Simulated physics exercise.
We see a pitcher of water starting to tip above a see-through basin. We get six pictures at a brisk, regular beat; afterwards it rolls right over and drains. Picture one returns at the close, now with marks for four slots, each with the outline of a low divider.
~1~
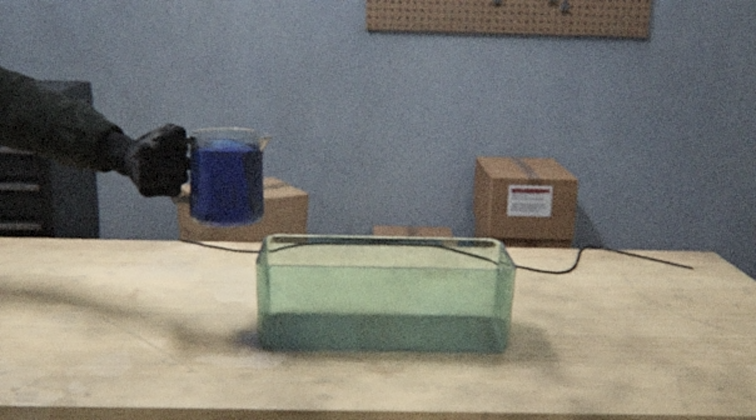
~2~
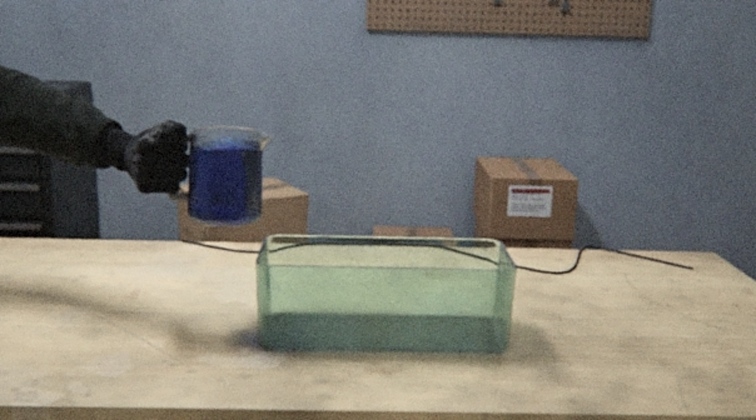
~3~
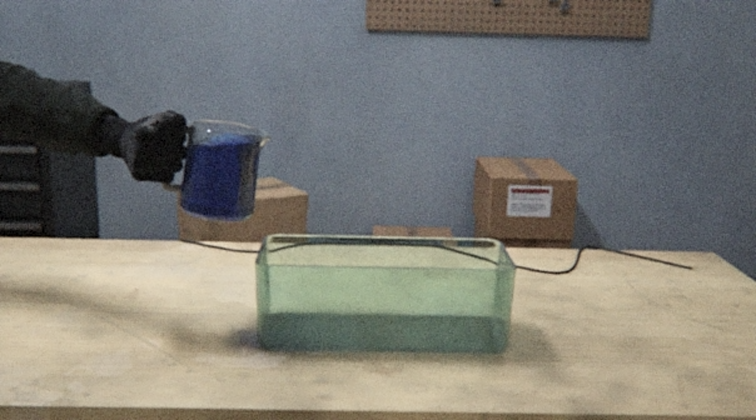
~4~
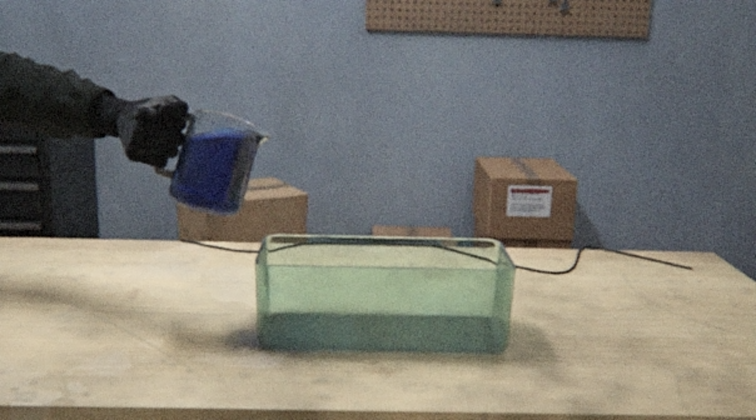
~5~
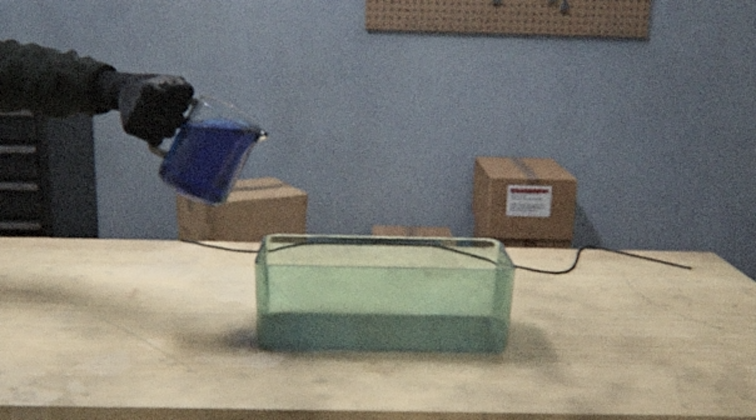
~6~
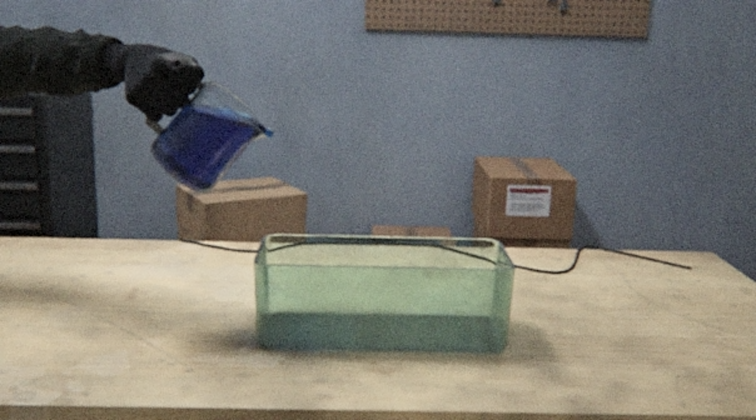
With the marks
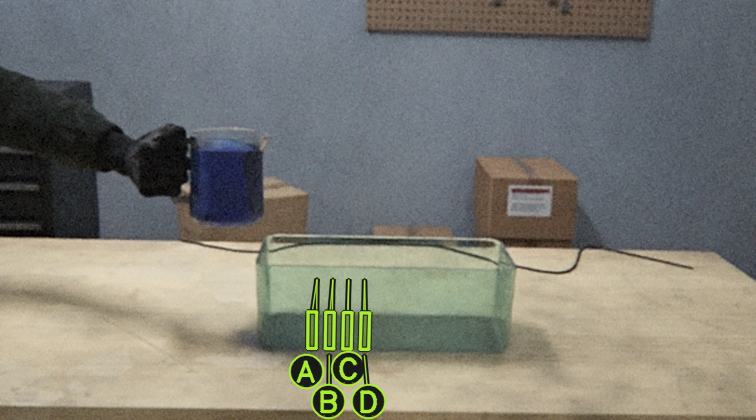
The clip shows a dark-gloved hand holding a clear pitcher of blue liquid above a see-through, greenish basin on a wooden table, then gradually tilting it to the right until the liquid reaches the lip.
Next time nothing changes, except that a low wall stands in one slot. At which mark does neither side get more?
Use position D.
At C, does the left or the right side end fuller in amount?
The right one.
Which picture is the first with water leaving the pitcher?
Picture 6.
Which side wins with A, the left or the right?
The right one.
On the marked copy, A at (311, 354); B at (329, 354); C at (346, 355); D at (364, 355).
Choosing A, about 9 % ends left of the wall and 84 % right of it; 7 % is lost outside.
Choosing B, about 17 % ends left of the wall and 77 % right of it; 6 % is lost outside.
Choosing C, about 28 % ends left of the wall and 67 % right of it; 5 % is lost outside.
Choosing D, about 54 % ends left of the wall and 42 % right of it; 4 % is lost outside.
